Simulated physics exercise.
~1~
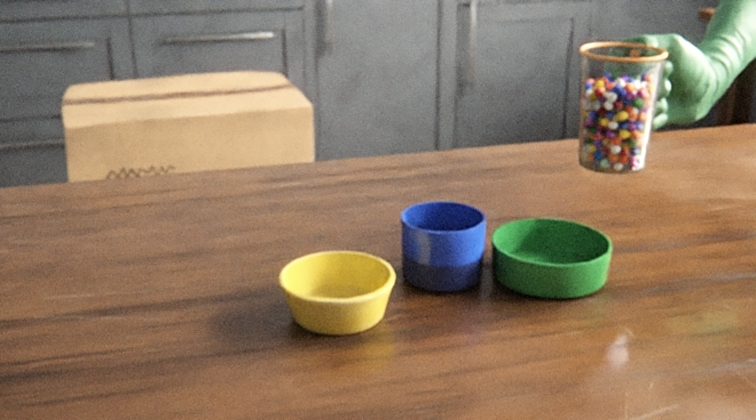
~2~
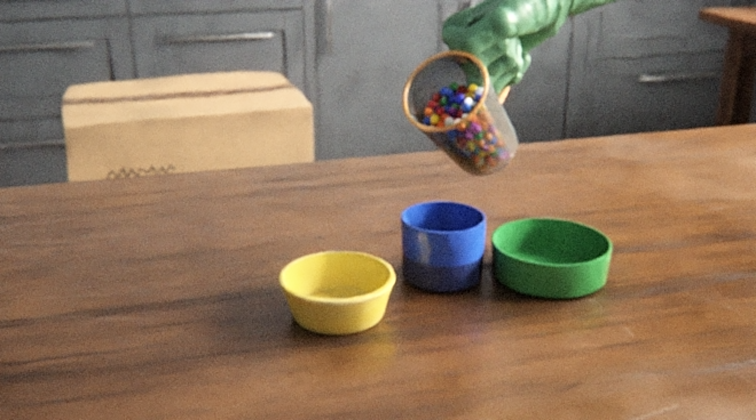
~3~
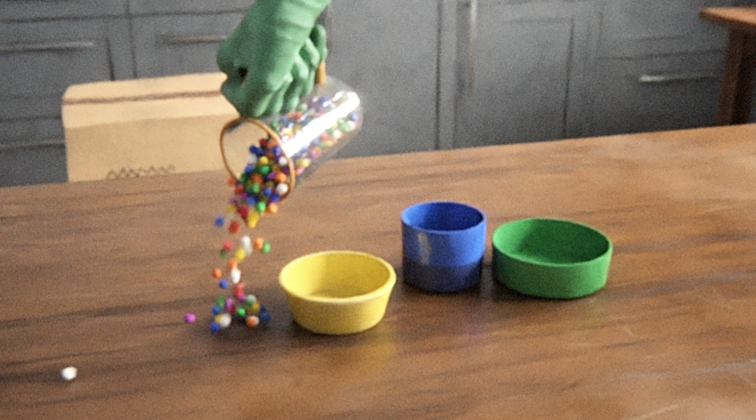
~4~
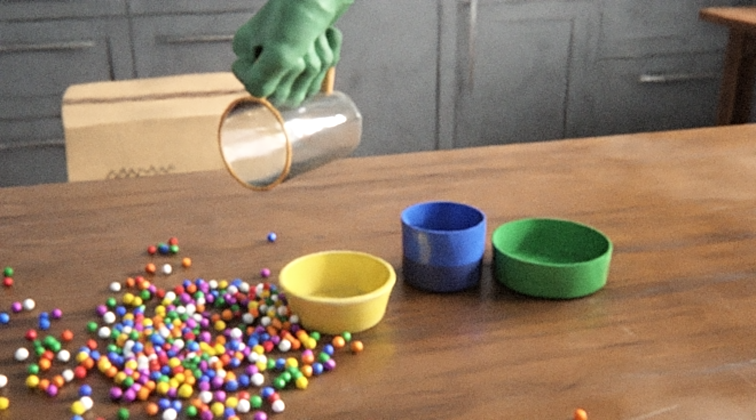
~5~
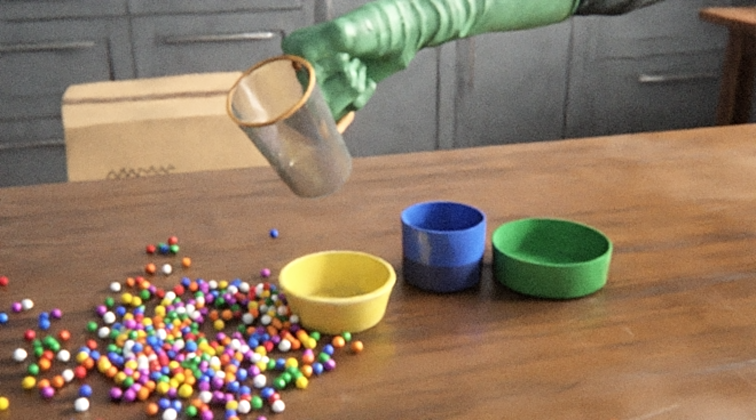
Colourful beads spilling onto a wooden table beside a yellow dish as a green-gloved hand tips out a clear cup, leaving three dishes empty.
